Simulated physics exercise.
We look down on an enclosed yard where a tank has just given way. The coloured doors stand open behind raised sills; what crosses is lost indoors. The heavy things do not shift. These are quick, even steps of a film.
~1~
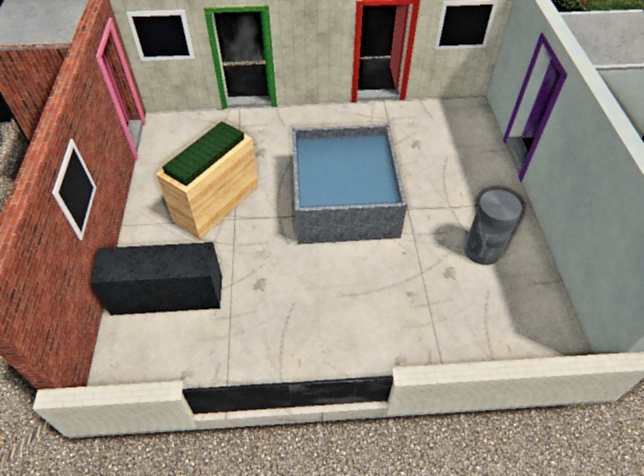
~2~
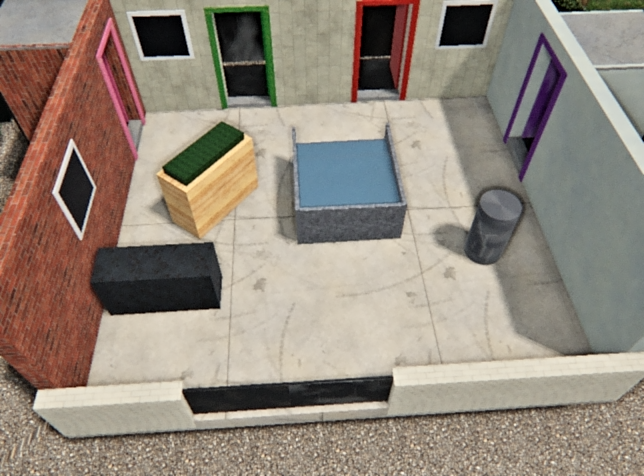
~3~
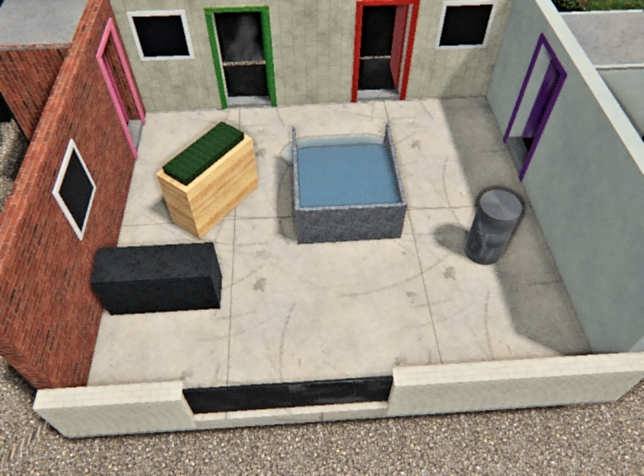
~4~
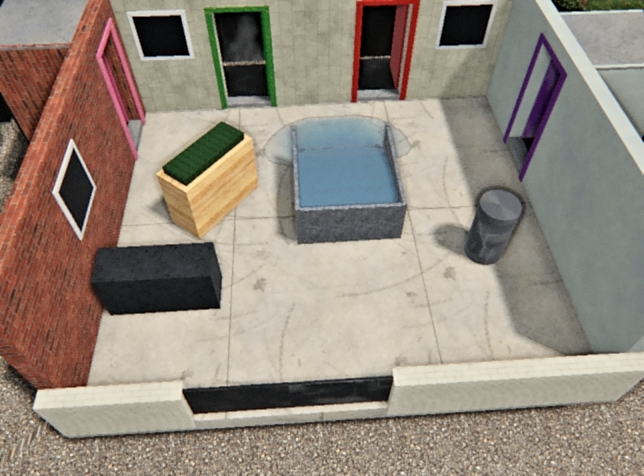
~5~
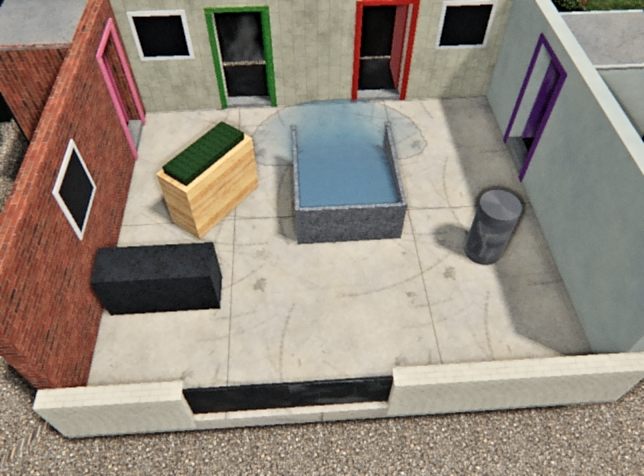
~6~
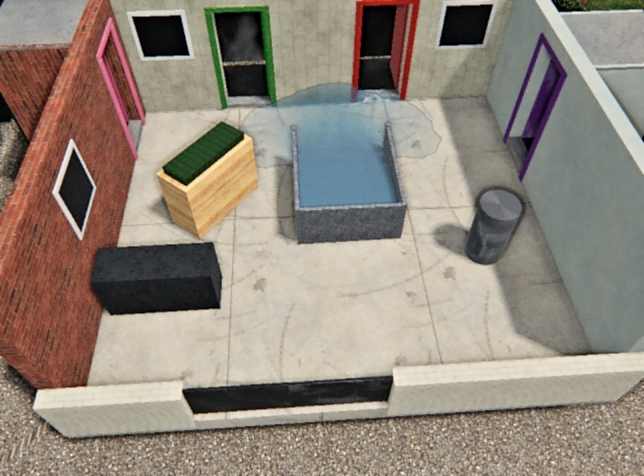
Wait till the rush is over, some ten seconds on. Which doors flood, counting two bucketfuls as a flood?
One by one: The purple door stays under that; the red door takes more than that; the pink door takes more than that; the green door takes more than that.
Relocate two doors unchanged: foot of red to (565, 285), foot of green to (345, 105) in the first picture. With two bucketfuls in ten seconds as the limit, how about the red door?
Then: Red stays under.
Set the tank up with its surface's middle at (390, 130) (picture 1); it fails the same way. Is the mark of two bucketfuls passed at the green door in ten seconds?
One by one: Green holds.
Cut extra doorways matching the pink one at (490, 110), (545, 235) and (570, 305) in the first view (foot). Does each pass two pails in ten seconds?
In turn: Takes more, takes less, holds.
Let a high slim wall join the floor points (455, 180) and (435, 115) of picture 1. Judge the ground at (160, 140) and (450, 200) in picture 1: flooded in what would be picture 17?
In turn: Flooded, not flooded.
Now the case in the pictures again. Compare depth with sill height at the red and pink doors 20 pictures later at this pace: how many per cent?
Near 150 and 160 in a hundred.
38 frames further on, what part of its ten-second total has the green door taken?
About 100 per cent.
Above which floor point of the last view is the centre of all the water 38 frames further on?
Near (315, 186).
A moment on, water covers 20 % of the floor; the purple door not reached, the red door over two buckets in, the pink door not reached, the green door under two buckets in.
Next, water covers 25 % of the floor; the purple door not reached, the red door far over two buckets in, the pink door under two buckets in, the green door over two buckets in.
Then, water covers 45 % of the floor; the purple door wet at the sill, nothing in, the red door far over two buckets in, the pink door over two buckets in, the green door over two buckets in.
Later, water covers 75 % of the floor; the purple door wet at the sill, nothing in, the red door far over two buckets in, the pink door far over two buckets in, the green door over two buckets in.
In the end, water covers 95 % of the floor; the purple door wet at the sill, nothing in, the red door far over two buckets in, the pink door far over two buckets in, the green door over two buckets in.
